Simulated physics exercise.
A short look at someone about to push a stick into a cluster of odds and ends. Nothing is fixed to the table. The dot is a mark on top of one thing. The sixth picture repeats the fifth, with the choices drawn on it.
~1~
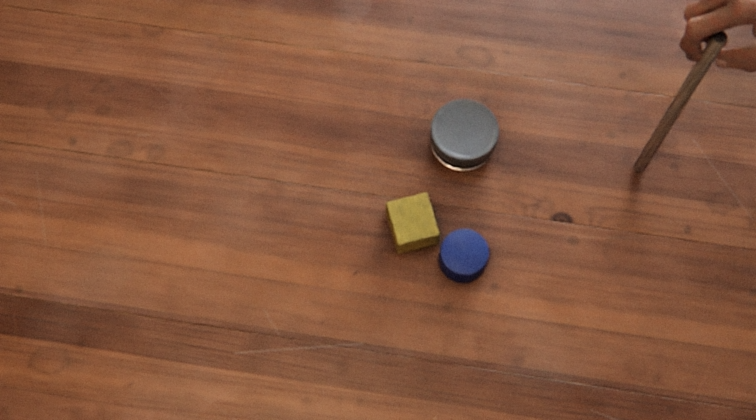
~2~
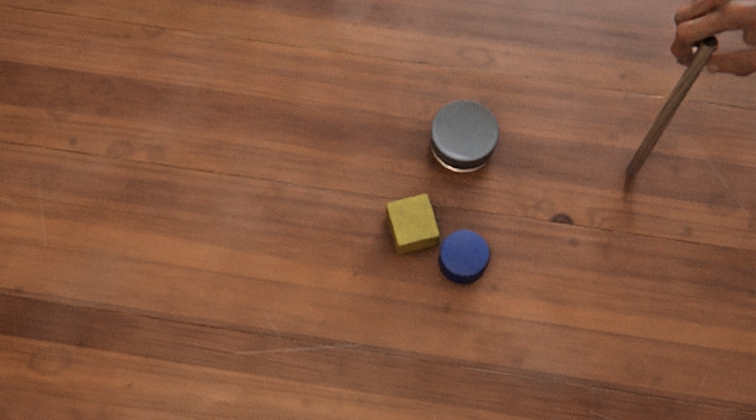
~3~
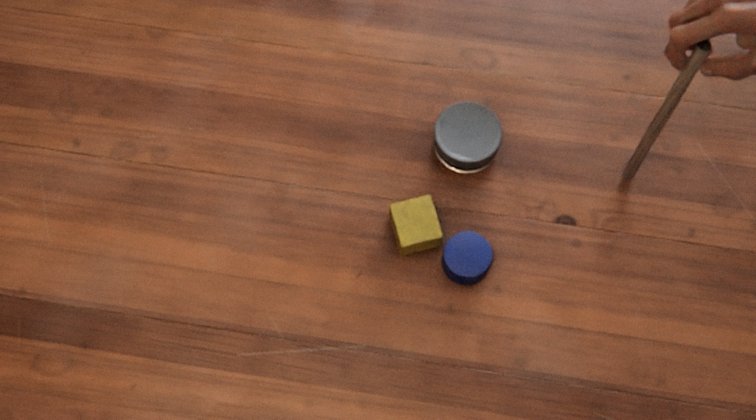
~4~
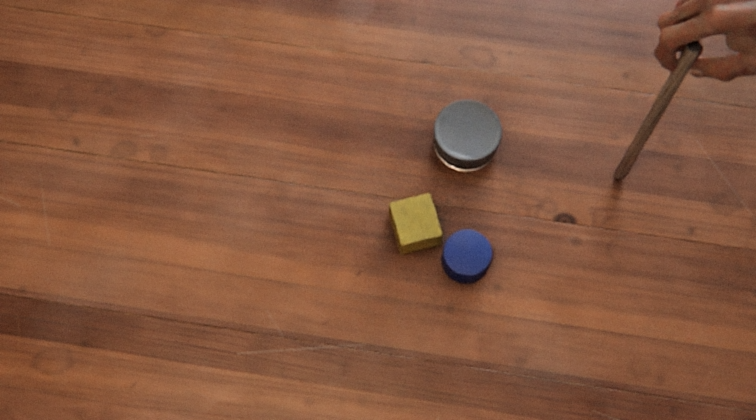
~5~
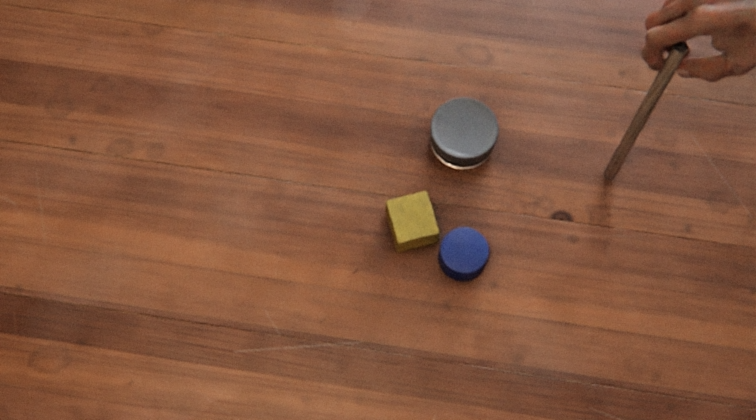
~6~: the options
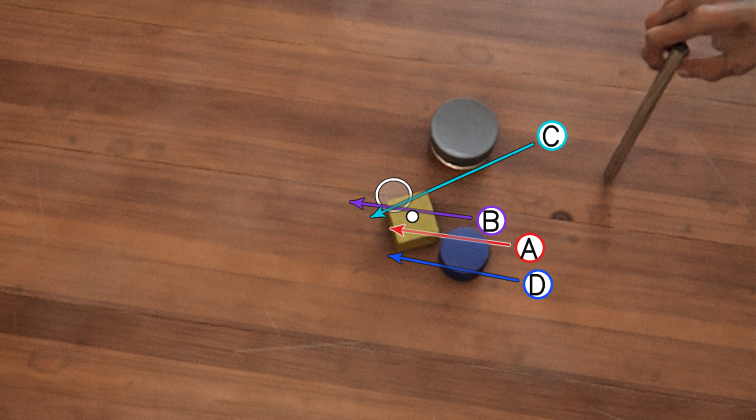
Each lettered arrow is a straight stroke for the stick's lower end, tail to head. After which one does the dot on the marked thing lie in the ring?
D is the one.
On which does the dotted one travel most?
Stroke A.
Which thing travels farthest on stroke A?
It is the yellow block.
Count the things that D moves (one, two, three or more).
It moves two.
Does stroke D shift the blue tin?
Yes.
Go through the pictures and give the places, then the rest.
The first picture shows yellow block (412, 223); grey tin (463, 135); blue tin (463, 256).
The second picture shows blue tin (463, 257); yellow block (413, 224).
The third picture shows grey tin (467, 138); blue tin (466, 259).
The fourth picture shows yellow block (415, 224); grey tin (466, 136).
The fifth picture shows blue tin (463, 255); yellow block (412, 222); grey tin (463, 134).
On the marked copy, A from (509, 245) to (391, 229); B from (471, 218) to (351, 202); C from (533, 144) to (372, 217); D from (517, 280) to (389, 256); the ring at (394, 195); the white dot at (413, 216).
Taking D. A third of the way, foot of the stick (470, 271); yellow block (404, 216); blue tin (449, 246).
Two thirds of the way, foot of the stick (423, 263); yellow block (394, 202); blue tin (431, 231).
When it is over, foot of the stick (389, 256); yellow block (394, 202); blue tin (431, 231); the dot on the yellow block is in the ring.
As for the rest, A leaves the dotted thing at (369, 208); B leaves the dotted thing at (383, 230); C leaves the dotted thing at (411, 227).
